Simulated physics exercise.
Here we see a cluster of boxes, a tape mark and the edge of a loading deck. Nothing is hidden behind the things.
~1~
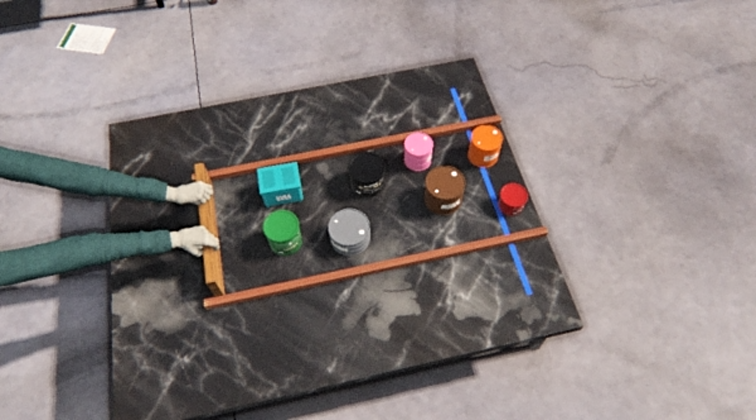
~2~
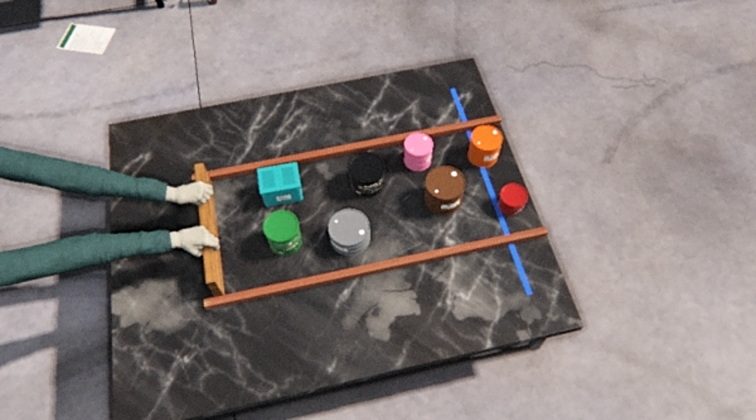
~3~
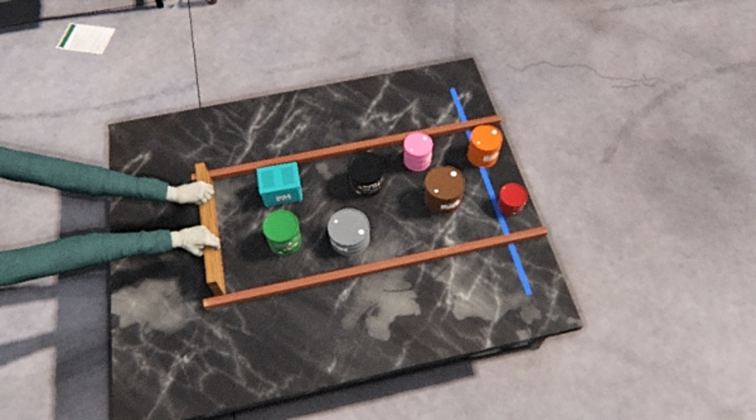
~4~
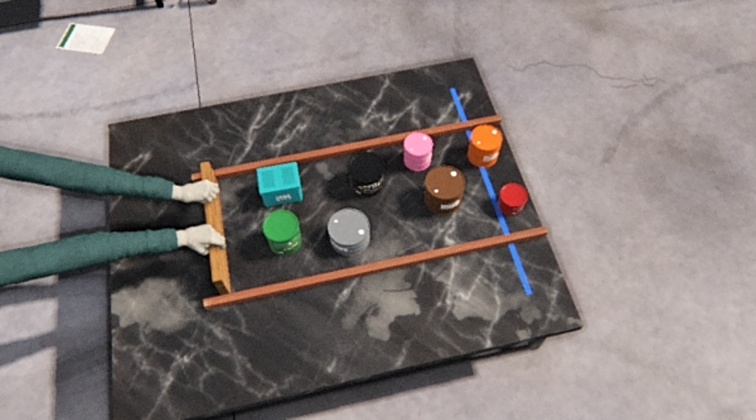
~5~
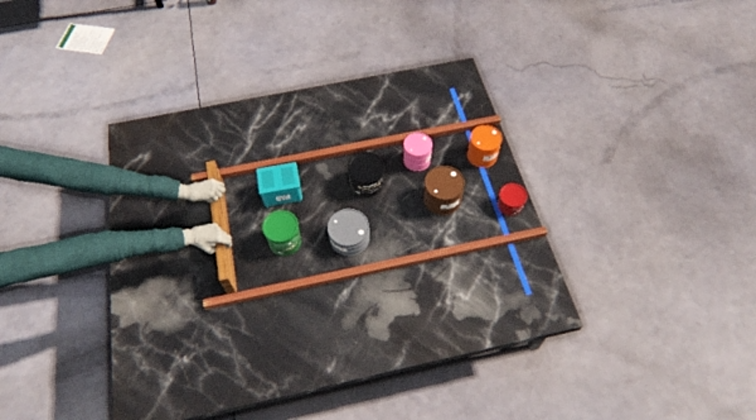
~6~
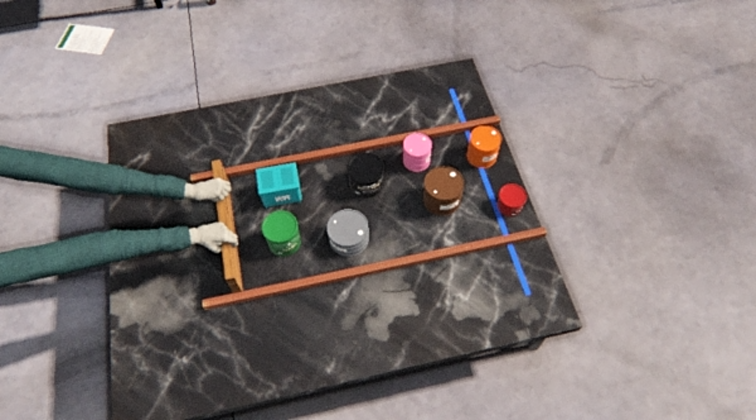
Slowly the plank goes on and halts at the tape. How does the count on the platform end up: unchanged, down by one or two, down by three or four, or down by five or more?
I reckon the ones pushed off reach five at the very least.
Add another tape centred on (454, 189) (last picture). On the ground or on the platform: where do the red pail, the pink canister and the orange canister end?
Here's how it goes: The red pail ends up down, the pink canister is still up there, and the orange canister ends up down.
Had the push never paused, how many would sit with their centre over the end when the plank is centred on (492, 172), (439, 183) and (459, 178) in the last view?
Respectively 5, 1 and 2.
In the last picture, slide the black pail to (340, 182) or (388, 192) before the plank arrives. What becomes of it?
Lab note: Black pail, try one goes down; try two rests in place.
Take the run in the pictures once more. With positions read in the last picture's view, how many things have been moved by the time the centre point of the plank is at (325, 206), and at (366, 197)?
The counts are 4 and 5.
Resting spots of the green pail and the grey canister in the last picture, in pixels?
Middles: Around (507, 179) and around (522, 211).
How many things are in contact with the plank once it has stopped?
I count 3 of them.
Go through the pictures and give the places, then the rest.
Red pail (512, 200); orange canister (485, 146); brown canister (444, 191); plank (209, 229); tape (488, 182), in the first picture.
Orange canister (485, 147); grey canister (350, 232), in the second picture.
Brown canister (444, 191); plank (210, 229), in the third picture.
Red pail (512, 200); turquoise tote (280, 185), in the fourth picture.
Orange canister (484, 147); green pail (283, 234), in the fifth picture.
Red pail (511, 201); orange canister (484, 147); brown canister (443, 191); plank (227, 225); tape (486, 182), in the sixth picture.
Soon after, none off yet; red pail at rest near (511, 201); orange canister at rest near (484, 147); brown canister at rest near (443, 191).
Then, none off yet; red pail at rest near (511, 201); orange canister at rest near (484, 147); brown canister moving near (444, 192).
Further on, none off yet; red pail moved a little near (525, 202); orange canister moved about its own width near (514, 141); brown canister moved about its own width near (495, 188).
At rest, the number that fall off is five or more; fallen, black pail, pink canister, brown canister, orange canister and red pail.
